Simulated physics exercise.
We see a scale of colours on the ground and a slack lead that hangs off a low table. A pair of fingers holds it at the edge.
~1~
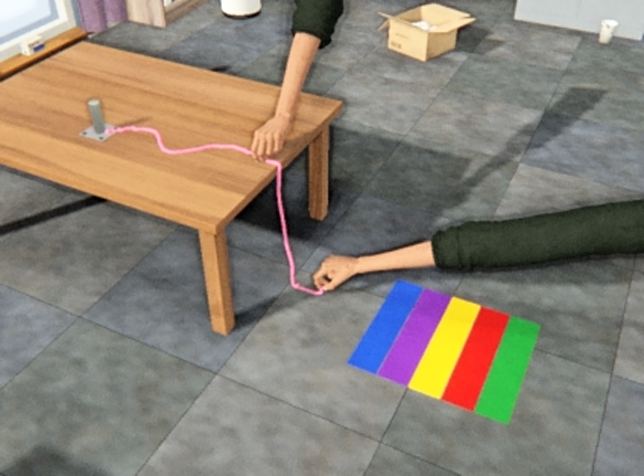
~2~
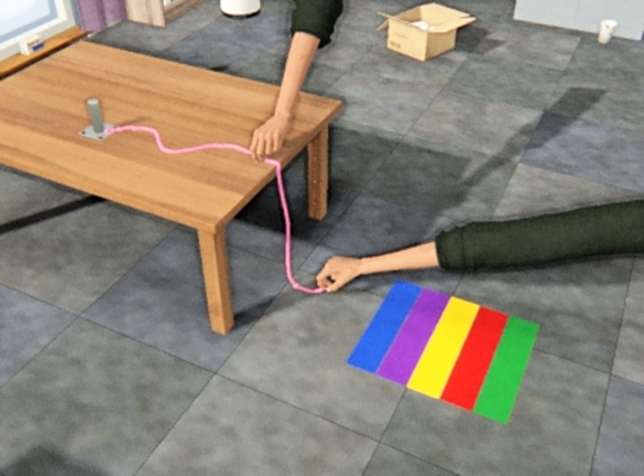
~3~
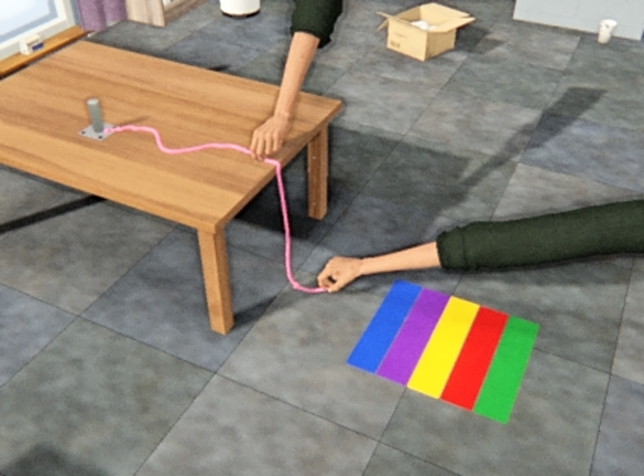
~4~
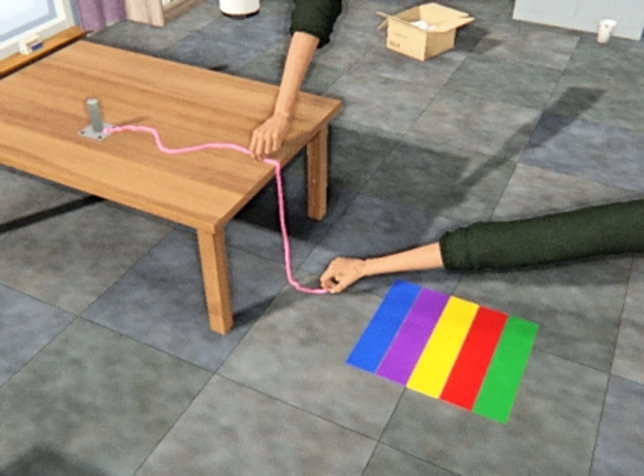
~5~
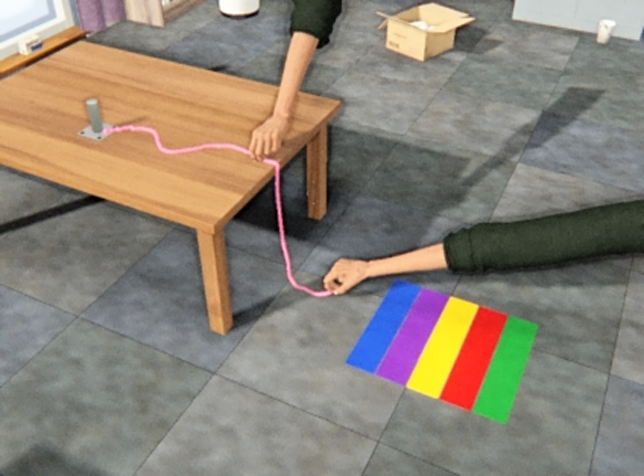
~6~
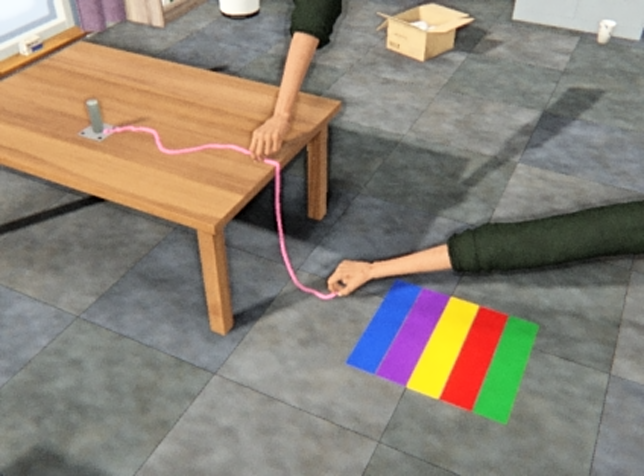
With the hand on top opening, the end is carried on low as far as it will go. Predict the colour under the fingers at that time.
The yellow one.
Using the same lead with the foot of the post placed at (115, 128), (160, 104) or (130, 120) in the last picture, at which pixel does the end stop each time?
Approximate places, in that order: (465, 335), (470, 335), (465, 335).
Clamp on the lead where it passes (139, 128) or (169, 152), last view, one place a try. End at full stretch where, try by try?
In order: Close to (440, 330) and close to (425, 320).
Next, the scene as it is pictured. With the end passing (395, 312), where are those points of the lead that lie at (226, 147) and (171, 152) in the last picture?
They end up close to (247, 159) and (199, 148).
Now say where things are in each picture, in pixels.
In the first frame, end (323, 287); blue (371, 352); purple (401, 363); yellow (432, 374); red (465, 386); green (498, 399).
In the second frame, end (326, 288); lead through (135, 129) (165, 150) (230, 146) (278, 173) (288, 227) (290, 276).
In the third frame, end (327, 288).
In the fourth frame, end (330, 289); lead through (134, 129) (164, 150) (230, 146) (278, 173) (283, 226) (290, 276).
In the fifth frame, end (333, 291).
In the sixth frame, end (337, 292); lead through (134, 130) (164, 150) (230, 147) (277, 174) (280, 225) (293, 277).
Soon after, end near (395, 312); over blue.
Then, end near (429, 324); over purple.
At full stretch, end near (452, 331); over yellow. It halts on the yellow strip.
